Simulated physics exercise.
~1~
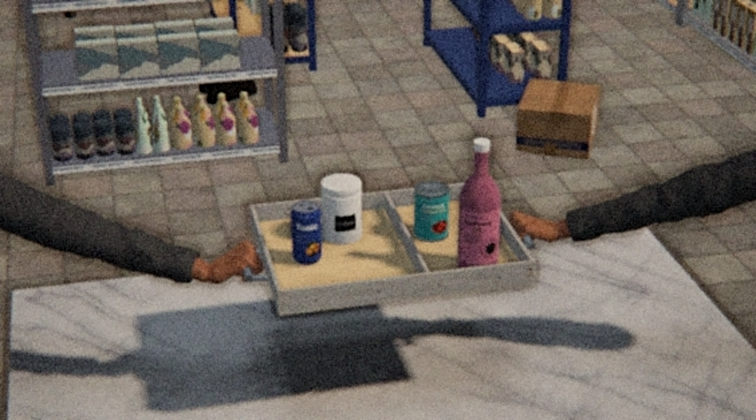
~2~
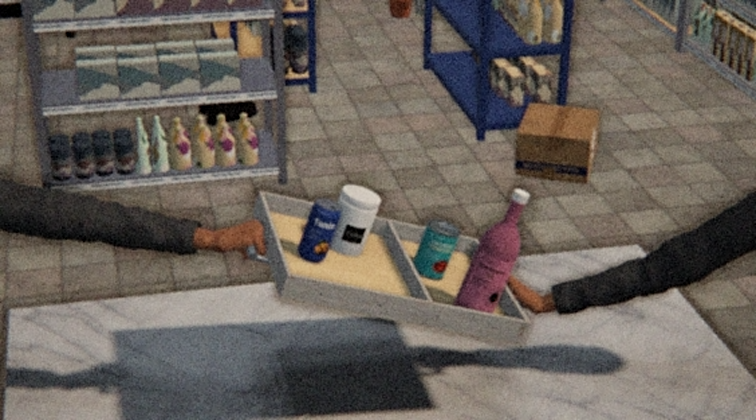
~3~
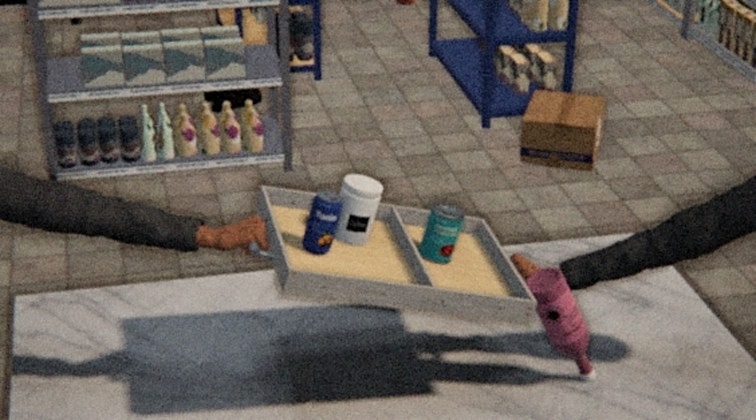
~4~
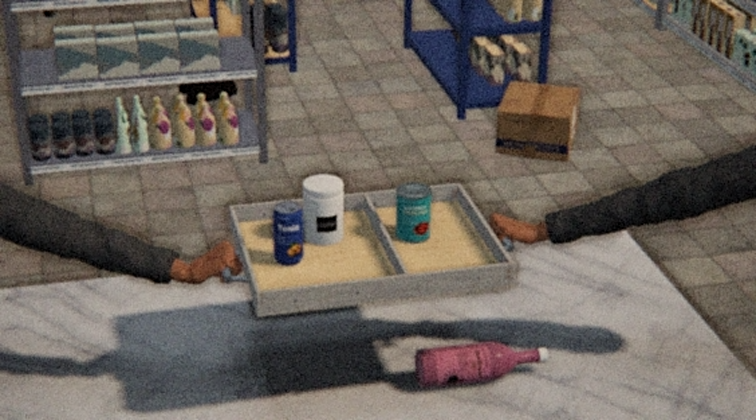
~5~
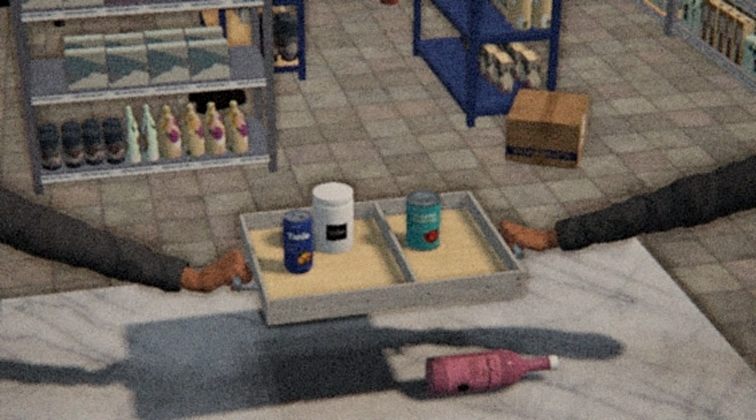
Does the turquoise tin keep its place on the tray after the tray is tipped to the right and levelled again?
Yes, the turquoise tin keeps its place and is still standing upright in the right-hand section of the tray at the end.
